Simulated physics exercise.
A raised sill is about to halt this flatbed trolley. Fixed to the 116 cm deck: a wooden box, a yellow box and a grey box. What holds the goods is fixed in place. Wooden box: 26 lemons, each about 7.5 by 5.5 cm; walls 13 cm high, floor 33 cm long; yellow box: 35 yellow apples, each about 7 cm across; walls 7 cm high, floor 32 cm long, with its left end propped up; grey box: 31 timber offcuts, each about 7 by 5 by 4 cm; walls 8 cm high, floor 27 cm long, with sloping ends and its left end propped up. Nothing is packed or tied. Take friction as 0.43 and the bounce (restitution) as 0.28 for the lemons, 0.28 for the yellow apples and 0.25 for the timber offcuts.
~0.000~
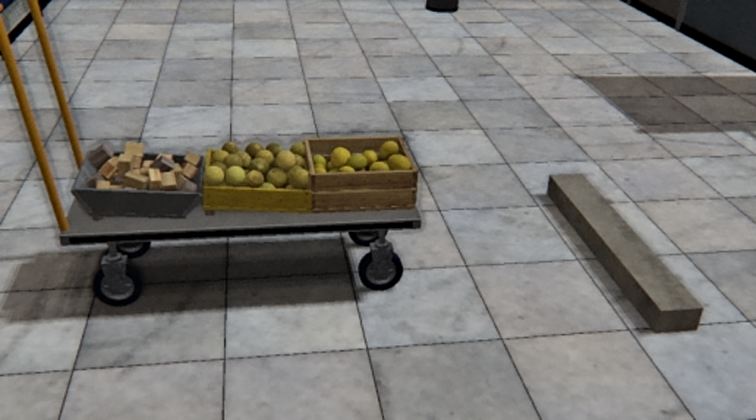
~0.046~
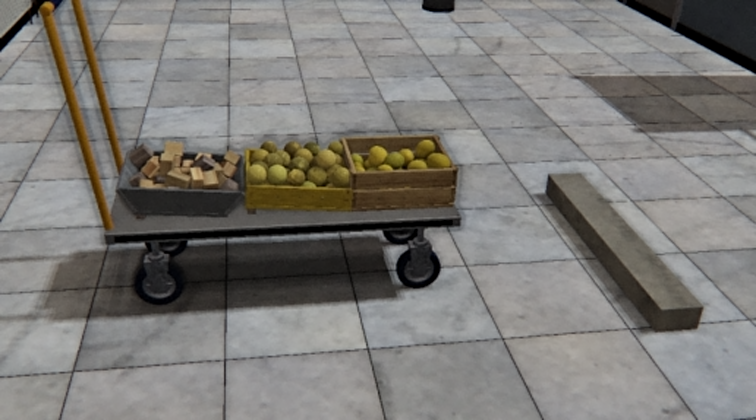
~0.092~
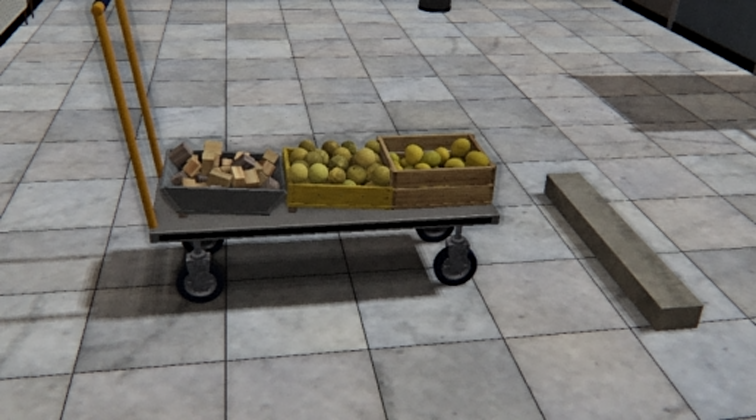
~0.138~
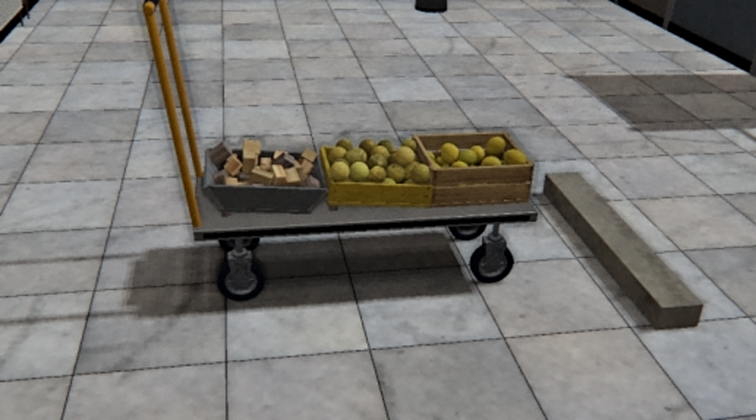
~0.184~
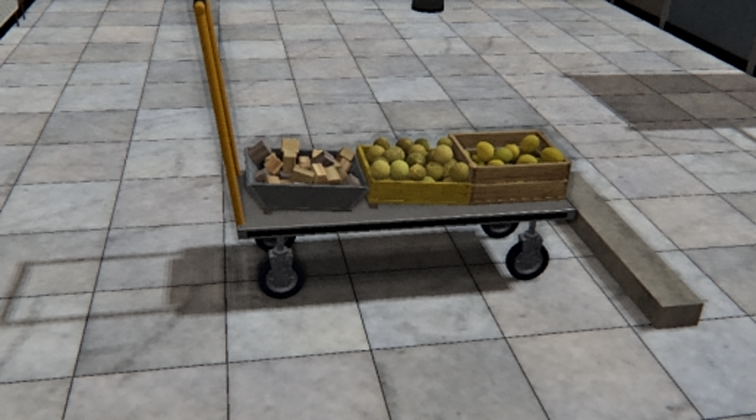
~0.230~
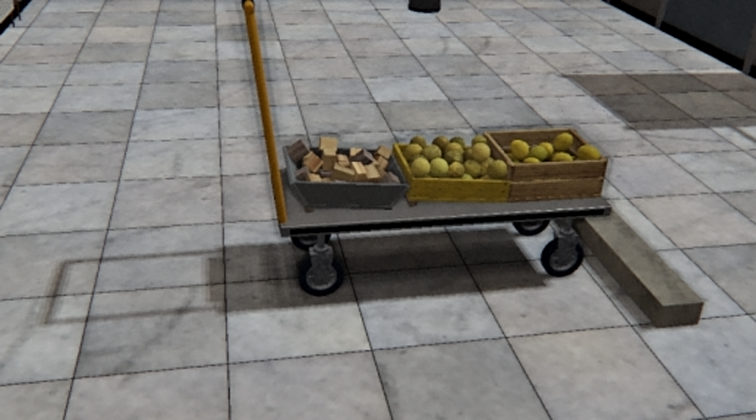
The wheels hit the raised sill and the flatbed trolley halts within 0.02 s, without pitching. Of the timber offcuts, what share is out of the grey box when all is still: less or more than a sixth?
It sheds more than one in six of them.
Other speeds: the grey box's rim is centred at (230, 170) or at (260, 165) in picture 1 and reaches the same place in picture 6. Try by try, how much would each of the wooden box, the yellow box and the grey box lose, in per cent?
Wooden box 0 then 0, yellow box 10 then 10, grey box 0 then 0 per cent.
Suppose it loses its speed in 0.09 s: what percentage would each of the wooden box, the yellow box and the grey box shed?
In that case wooden box 0, yellow box 30, grey box 20 per cent.
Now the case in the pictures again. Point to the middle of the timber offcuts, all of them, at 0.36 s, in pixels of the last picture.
Near (398, 159).
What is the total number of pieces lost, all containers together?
Roughly 20 in all.
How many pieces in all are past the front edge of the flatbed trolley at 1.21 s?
Some 4 pieces.
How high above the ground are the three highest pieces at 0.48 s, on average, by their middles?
About 64 cm.
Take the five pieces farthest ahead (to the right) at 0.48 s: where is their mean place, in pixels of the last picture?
Around (605, 150).
After 0.26 s, the wheels strike.
After 0.36 s, the wooden box has all 26, the yellow box is down by 4 of 35 and the grey box is down by 1 of 31.
After 0.48 s, the wooden box is down by 1 of 26, the yellow box is down by 8 of 35 and the grey box is down by 8 of 31.
After 0.71 s, the wooden box is down by 1 of 26, the yellow box is down by 10 of 35 and the grey box is down by 10 of 31.
Final count (at 1.21 s), the wooden box is down by 1 of 26, the yellow box is down by 10 of 35 and the grey box is down by 10 of 31. Asked share, 10 of 31, 32 per cent.
